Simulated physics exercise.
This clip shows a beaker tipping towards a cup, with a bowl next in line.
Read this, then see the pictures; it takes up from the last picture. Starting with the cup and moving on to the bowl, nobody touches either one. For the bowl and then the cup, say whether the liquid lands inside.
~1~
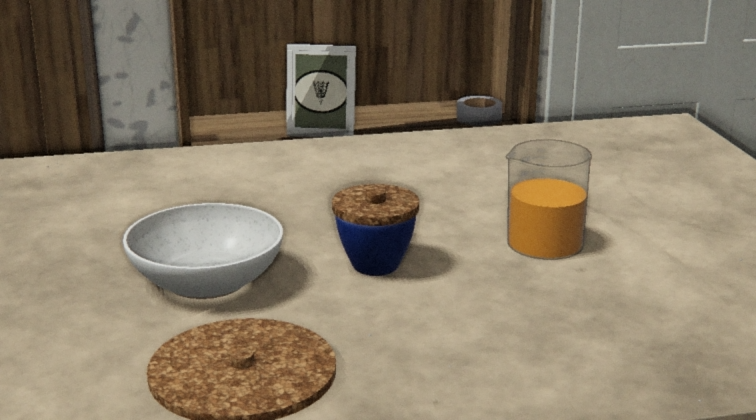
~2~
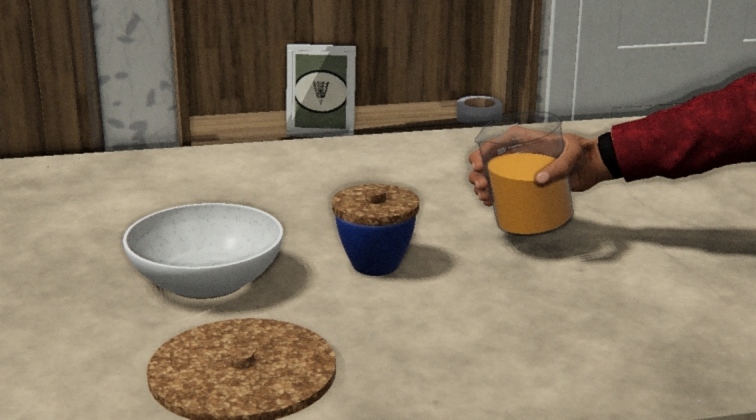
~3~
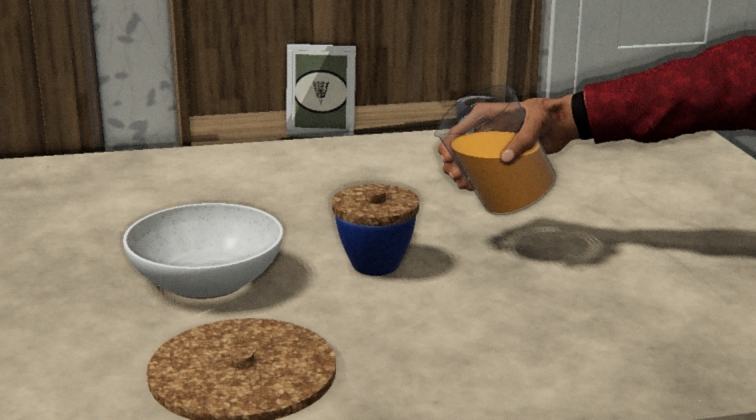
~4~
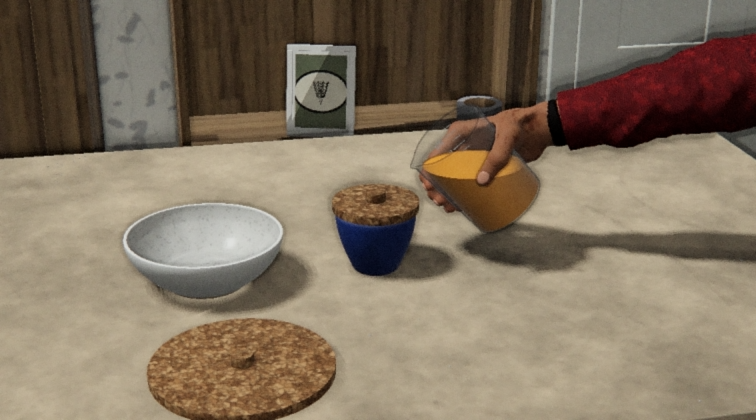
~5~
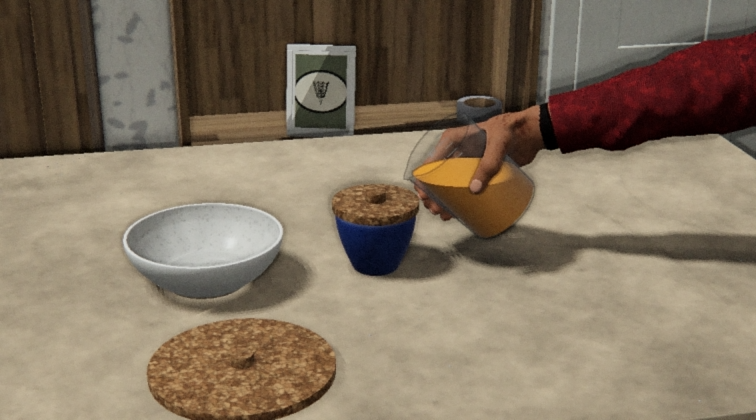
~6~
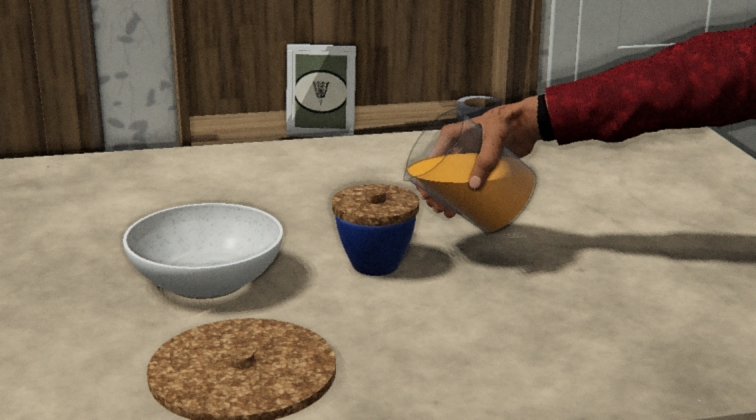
Bowl: Yes, inside; cup: No, outside.
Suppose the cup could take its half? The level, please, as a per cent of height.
Fill level: Approx. 75 % of height.
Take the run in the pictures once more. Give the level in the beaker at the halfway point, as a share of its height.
I'd put it near 25 percent.
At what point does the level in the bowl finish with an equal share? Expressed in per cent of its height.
Roughly 40 per cent of the height.
Next, it hits the lid of the cup and runs off.
After that, the orange juice goes into the bowl.
Finally, the cup is empty, in a puddle; the bowl has its share inside.
